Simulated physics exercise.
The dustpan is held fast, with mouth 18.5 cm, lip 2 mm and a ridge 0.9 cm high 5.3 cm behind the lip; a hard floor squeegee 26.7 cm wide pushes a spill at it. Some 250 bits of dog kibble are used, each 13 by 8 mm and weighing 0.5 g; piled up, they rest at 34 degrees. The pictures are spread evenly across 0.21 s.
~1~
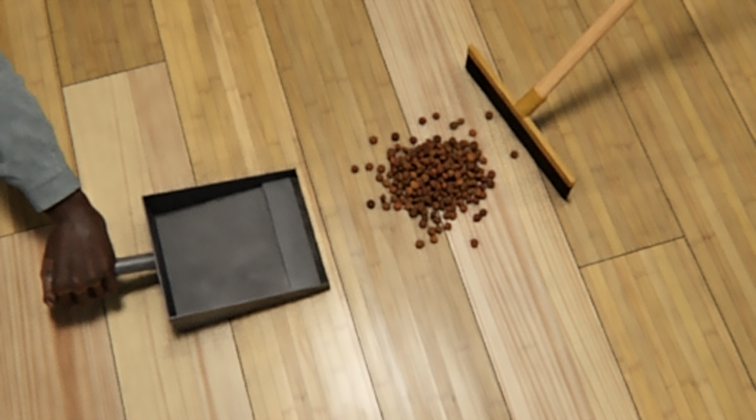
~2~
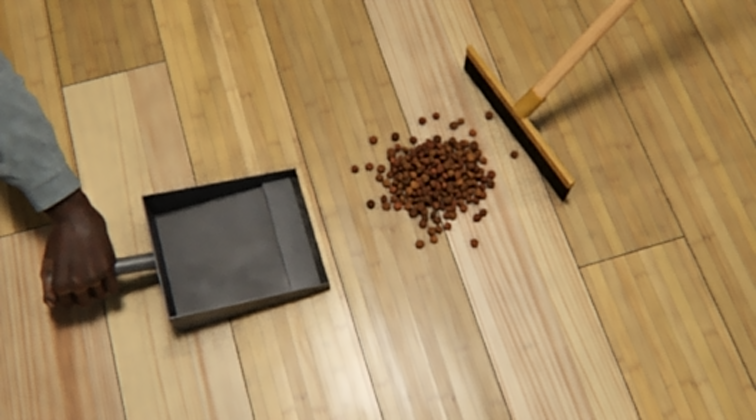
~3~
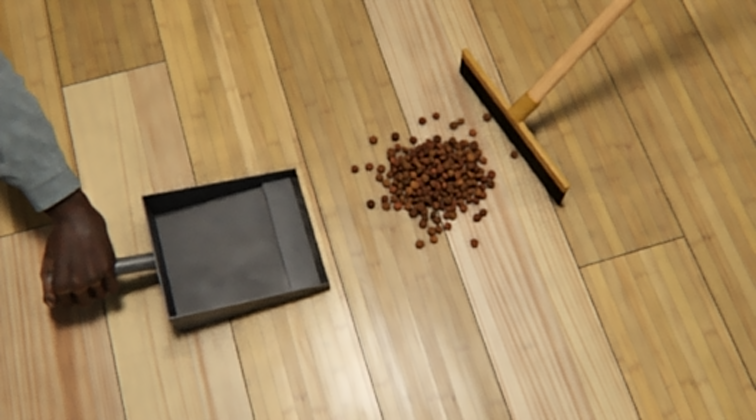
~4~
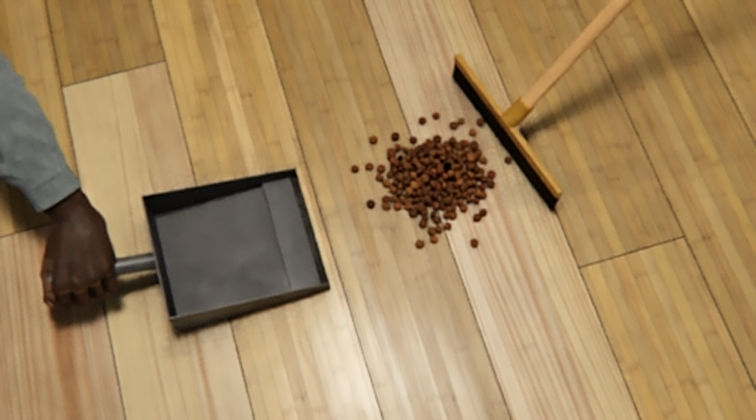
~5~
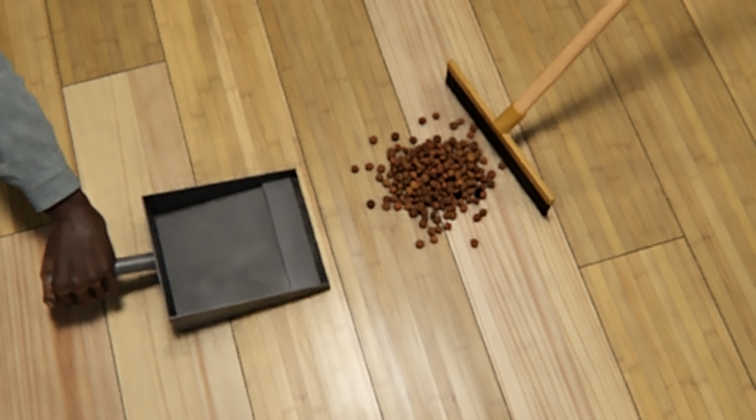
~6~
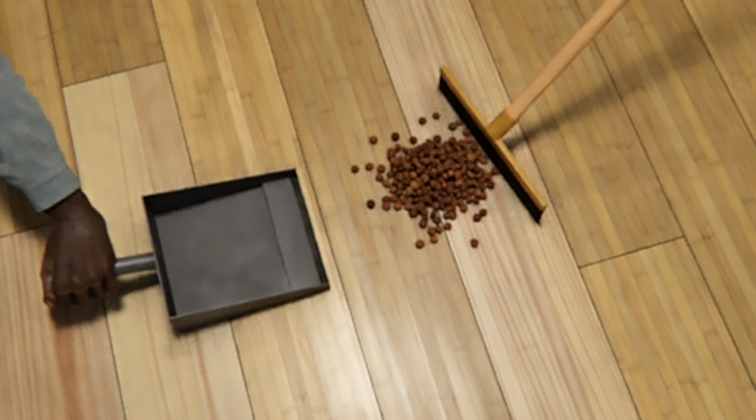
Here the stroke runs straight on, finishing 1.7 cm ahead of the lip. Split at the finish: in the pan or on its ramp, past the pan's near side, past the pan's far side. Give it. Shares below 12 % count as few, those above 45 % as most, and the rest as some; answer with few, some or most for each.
Final split: In the pan or on its ramp: Some; past the pan's near side: Some; past the pan's far side: Few.
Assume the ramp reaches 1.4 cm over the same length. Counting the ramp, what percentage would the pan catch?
Then around 25 percent, ramp counted.
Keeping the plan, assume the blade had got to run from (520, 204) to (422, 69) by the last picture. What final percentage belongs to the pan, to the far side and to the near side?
You'd see pan at 15, far at 5 and near at 10.
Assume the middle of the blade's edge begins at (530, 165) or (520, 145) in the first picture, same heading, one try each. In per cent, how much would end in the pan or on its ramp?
About 25 and 25 per cent.
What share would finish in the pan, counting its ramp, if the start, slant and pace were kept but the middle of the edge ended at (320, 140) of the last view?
Some 0 per cent.
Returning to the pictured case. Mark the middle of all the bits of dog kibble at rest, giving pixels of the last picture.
About (330, 254).
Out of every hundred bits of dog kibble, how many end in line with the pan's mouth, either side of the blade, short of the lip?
Share: Roughly 50 percent.
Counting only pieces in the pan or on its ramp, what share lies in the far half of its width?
Around 50 in a hundred.
Then, 0.34 s after the last picture, middle of the blade 17 cm from the lip; 0 % over the lip, far side 5 %, near side 0 %.
Then, 0.57 s after the last picture, middle of the blade 10 cm from the lip; 0 % over the lip, far side 0 %, near side 10 %.
Then, 0.91 s after the last picture, middle of the blade 5 cm from the lip; 25 % over the lip, far side 0 %, near side 25 %.
In the end, pan 25 %, near side 25 %, far side 0 %, in front of the lip or behind the blade 50 %.
